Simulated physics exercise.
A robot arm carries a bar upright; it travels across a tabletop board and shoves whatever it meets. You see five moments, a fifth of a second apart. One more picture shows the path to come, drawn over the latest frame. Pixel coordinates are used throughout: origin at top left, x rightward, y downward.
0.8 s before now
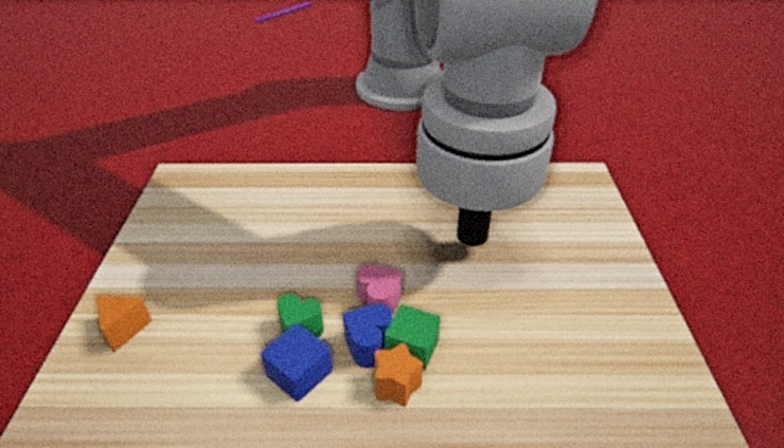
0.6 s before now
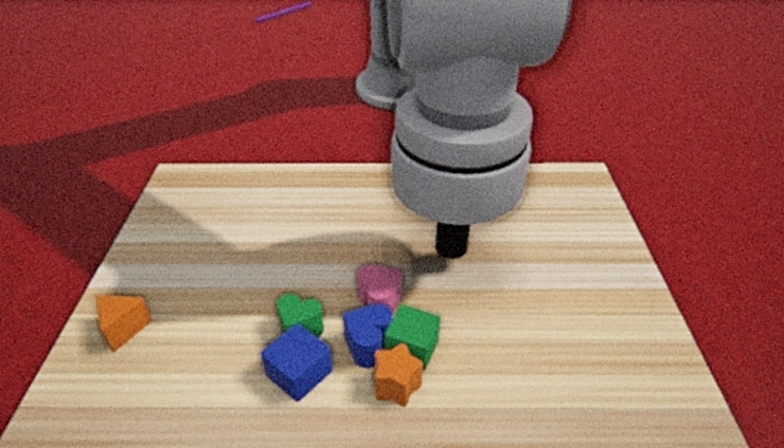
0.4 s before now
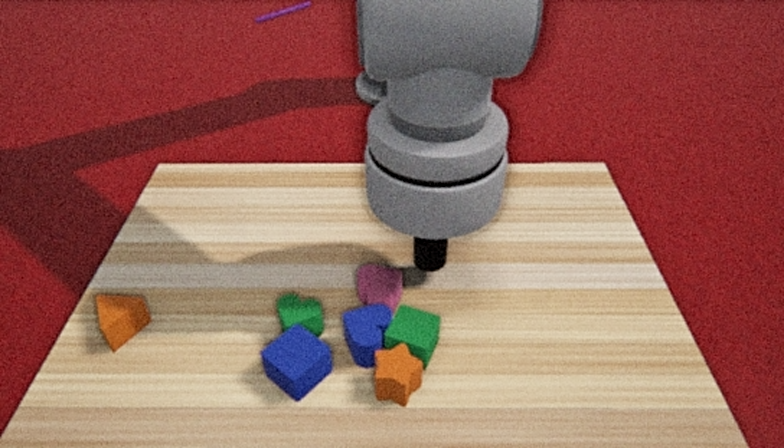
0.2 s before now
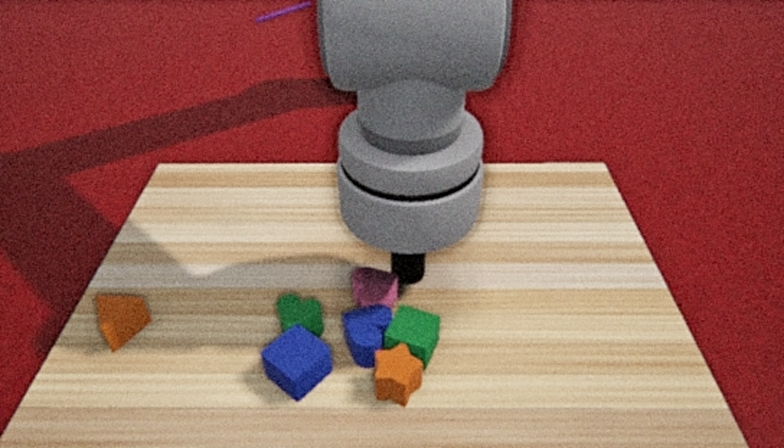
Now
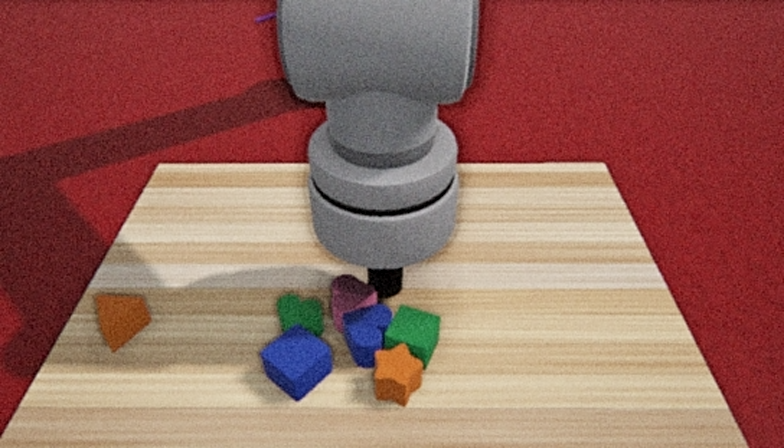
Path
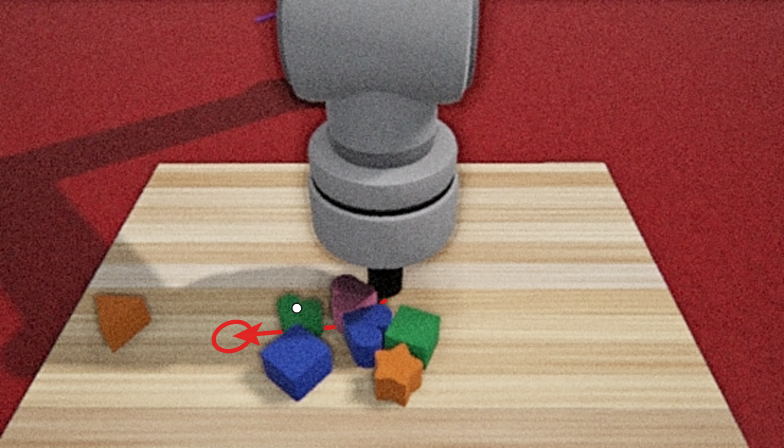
At first, a gray robotic arm holds its black tip above a wooden board, to the right of a cluster of colorful blocks. The arm moves left and toward the viewer until its tip reaches the pink block, then pushes it a short way left while the other blocks stay put.
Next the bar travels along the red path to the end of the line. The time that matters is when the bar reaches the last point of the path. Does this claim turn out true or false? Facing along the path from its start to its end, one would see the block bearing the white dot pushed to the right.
That statement is accurate.
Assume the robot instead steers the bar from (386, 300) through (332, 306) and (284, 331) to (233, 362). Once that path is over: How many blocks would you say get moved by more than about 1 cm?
Going by the path, three or more blocks will move.
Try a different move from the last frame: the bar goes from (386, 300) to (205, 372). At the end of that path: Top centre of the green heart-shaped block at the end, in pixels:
The spot you're after is about (183, 321) in the image.
The drawn path runs from (386, 300) by way of (343, 325) and (288, 331) to (233, 336); the dot is on the green heart-shaped block.
What follows on the original path. One third of the way, bar (341, 311); blue square (287, 356), turned 25° anticlockwise; green heart-shaped block (260, 313), turned 45° clockwise; pink heart-shaped block (303, 314), turned 20° clockwise; blue heart-shaped block (367, 327).
Two thirds of the way, bar (285, 317); blue square (279, 363), turned 50° anticlockwise; green heart-shaped block (219, 316), turned 80° clockwise; pink heart-shaped block (249, 328), turned 15° clockwise; blue heart-shaped block (367, 327).
At the end, bar (228, 322); blue square (279, 363), turned 50° anticlockwise; green heart-shaped block (181, 321), turned 110° clockwise; pink heart-shaped block (207, 344), turned 20° anticlockwise; blue heart-shaped block (367, 327).
